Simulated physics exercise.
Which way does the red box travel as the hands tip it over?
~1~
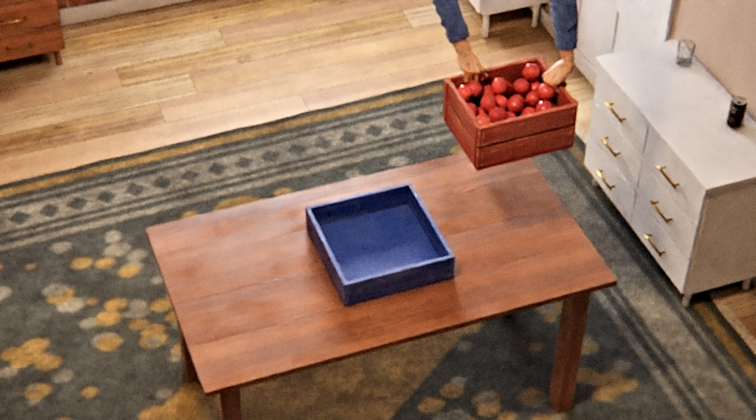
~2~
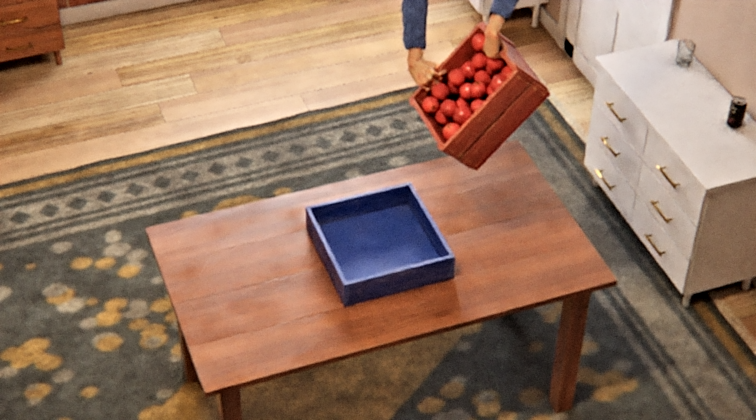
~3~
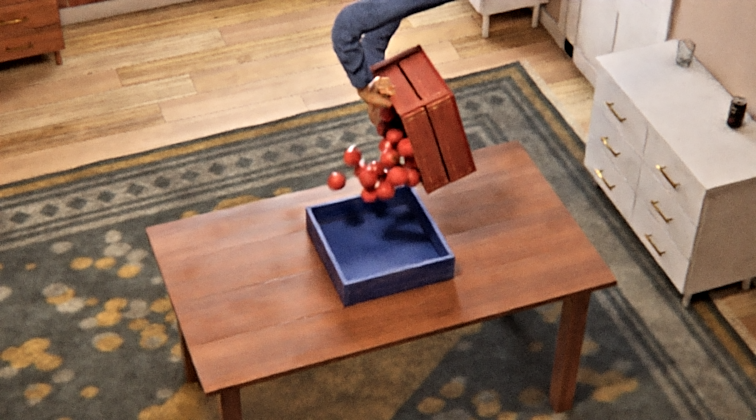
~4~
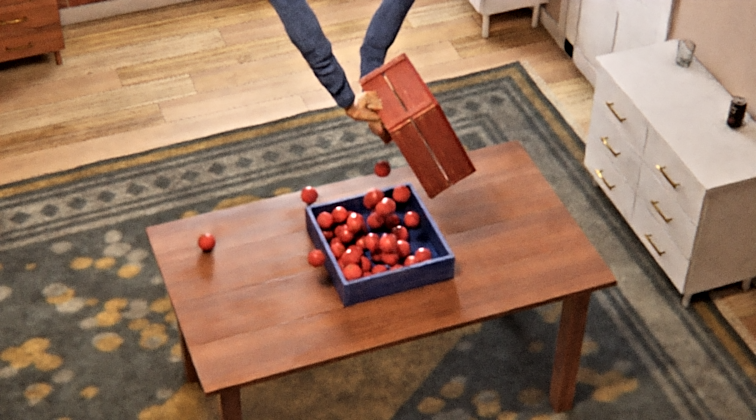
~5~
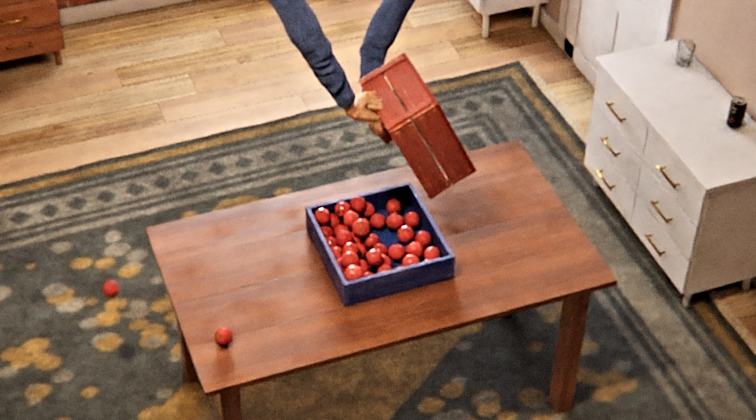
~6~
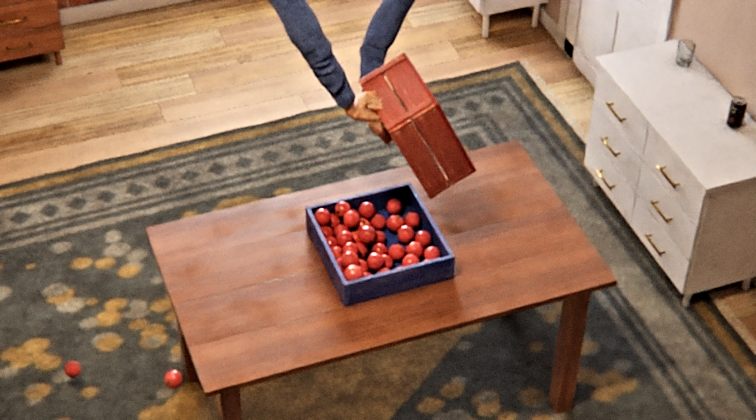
The red box moves to the left as the hands tip it, ending up beside and above the blue box.
Over a table, hands empty a red box into a blue one, spilling a few tomatoes.
